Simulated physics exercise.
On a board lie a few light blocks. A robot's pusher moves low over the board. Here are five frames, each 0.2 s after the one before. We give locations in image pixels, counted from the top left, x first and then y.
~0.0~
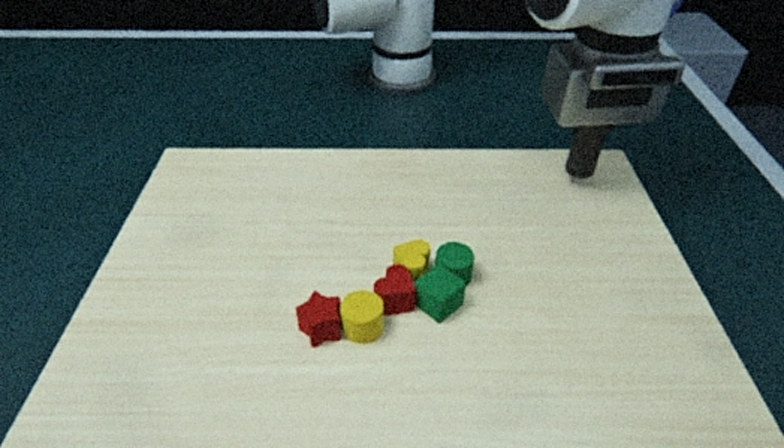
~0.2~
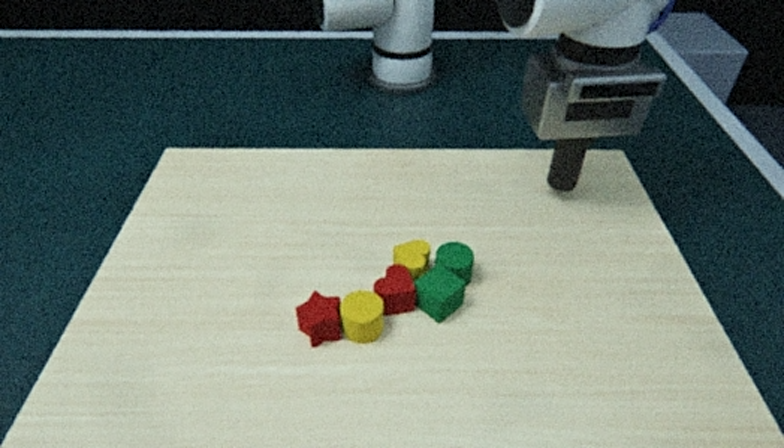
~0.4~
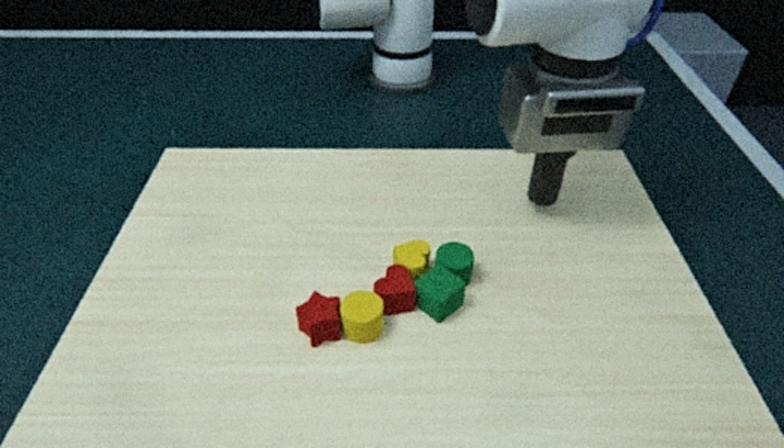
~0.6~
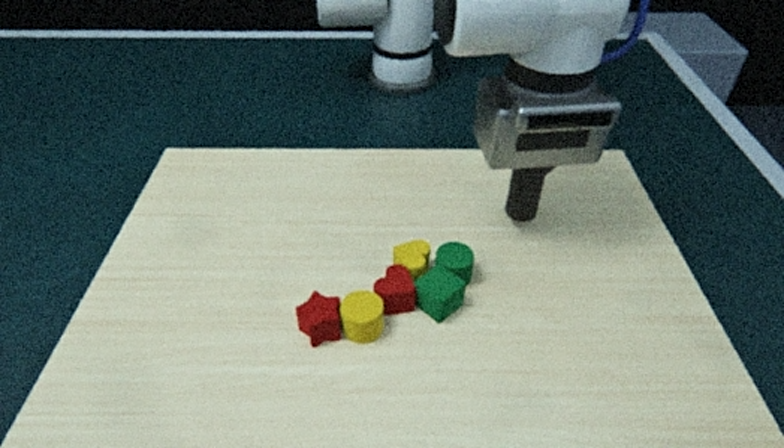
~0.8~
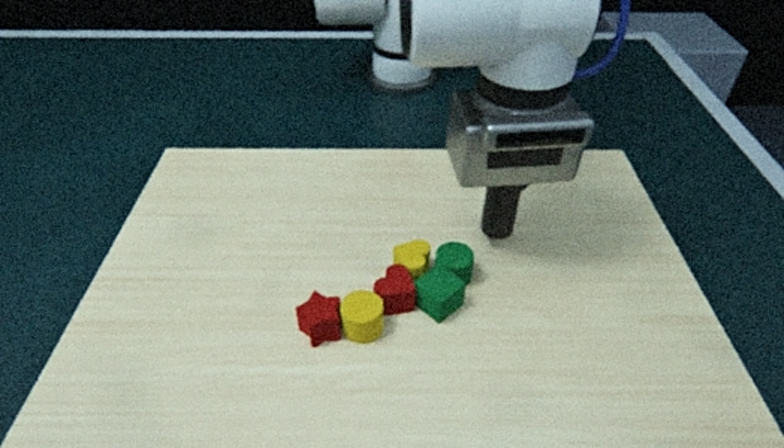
A robot's pusher moves left and nearer over the board while the colored blocks stay still.
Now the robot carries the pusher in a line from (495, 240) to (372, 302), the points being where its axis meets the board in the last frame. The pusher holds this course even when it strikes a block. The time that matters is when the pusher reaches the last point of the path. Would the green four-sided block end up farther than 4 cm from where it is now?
Final answer: Yes.
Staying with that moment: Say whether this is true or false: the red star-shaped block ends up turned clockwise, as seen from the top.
The claim holds.
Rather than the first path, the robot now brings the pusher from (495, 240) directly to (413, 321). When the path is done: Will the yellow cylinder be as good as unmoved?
No.
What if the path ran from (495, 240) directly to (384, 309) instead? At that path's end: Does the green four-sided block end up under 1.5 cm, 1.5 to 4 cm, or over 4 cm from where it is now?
It falls in the over 4 cm band.
What follows on the original path. One third of the way, pusher (459, 249); green four-sided block (436, 289), turned 20° anticlockwise; green cylinder (443, 261).
Two thirds of the way, pusher (417, 269); red star-shaped block (313, 309); yellow cylinder (352, 314); red heart block (373, 287), turned 25° clockwise; yellow heart block (385, 251), turned 20° clockwise; green four-sided block (429, 317), turned 65° anticlockwise; green cylinder (412, 287).
At the end, pusher (372, 291); red star-shaped block (301, 317), turned 50° clockwise; yellow cylinder (337, 337); red heart block (342, 305), turned 15° clockwise; yellow heart block (376, 252), turned 45° clockwise; green four-sided block (431, 325), turned 85° anticlockwise; green cylinder (390, 308).
